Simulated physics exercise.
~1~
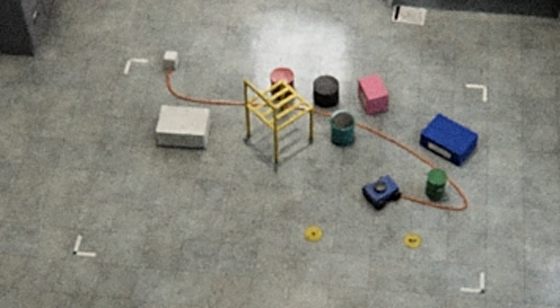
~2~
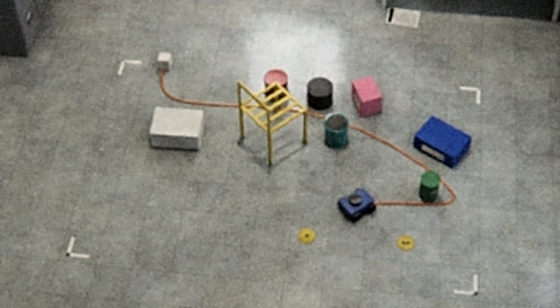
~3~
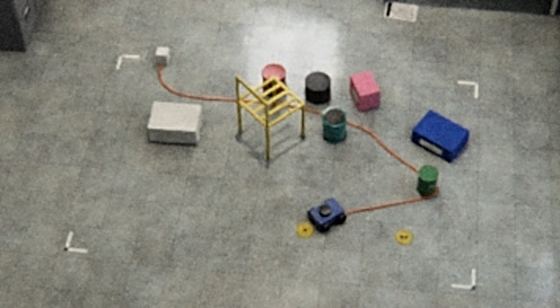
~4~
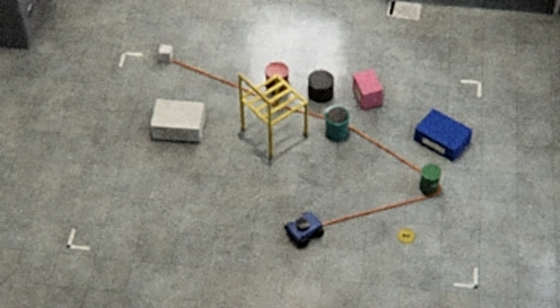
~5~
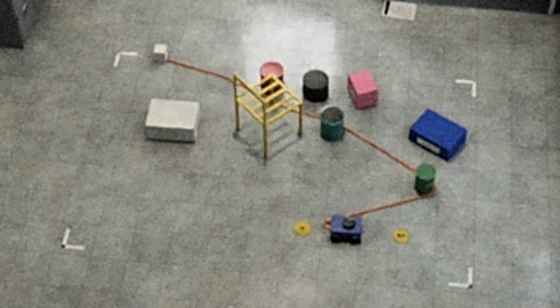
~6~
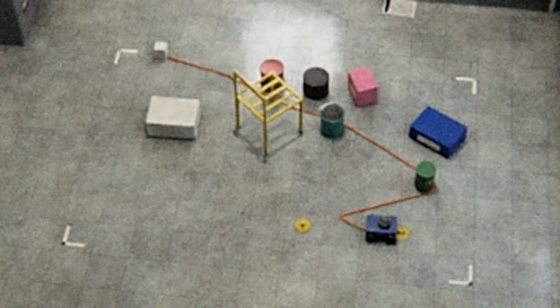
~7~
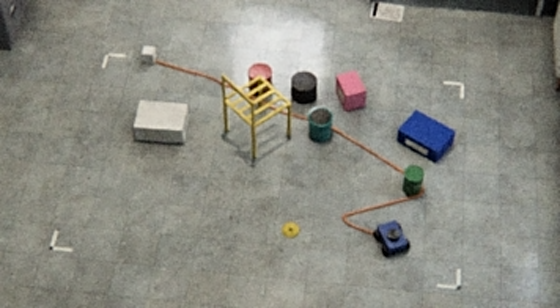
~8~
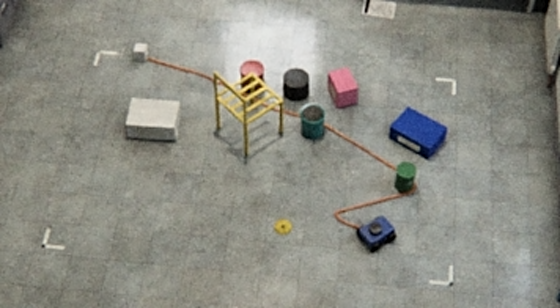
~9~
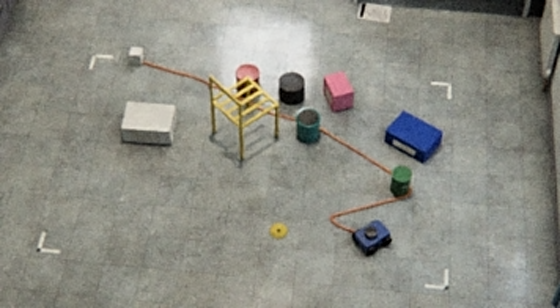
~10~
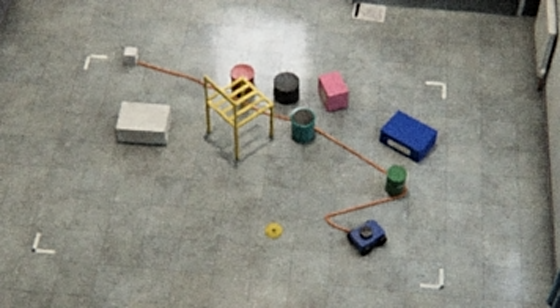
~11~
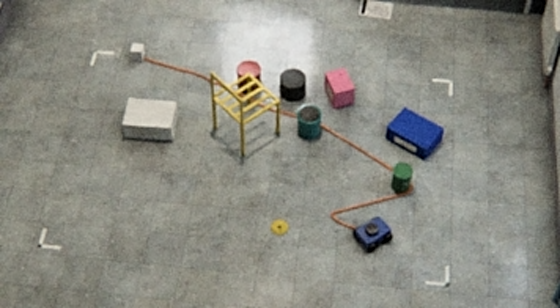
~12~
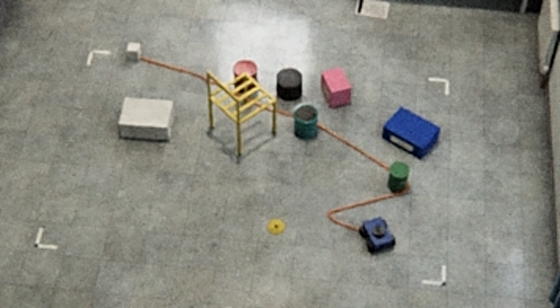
On a grey tiled floor scattered with tubs, boxes and a yellow chair, a small blue cart trailing an orange lead rolled left to one yellow mark, then back right to the other, and stopped there, with the lead bent around the green bin.
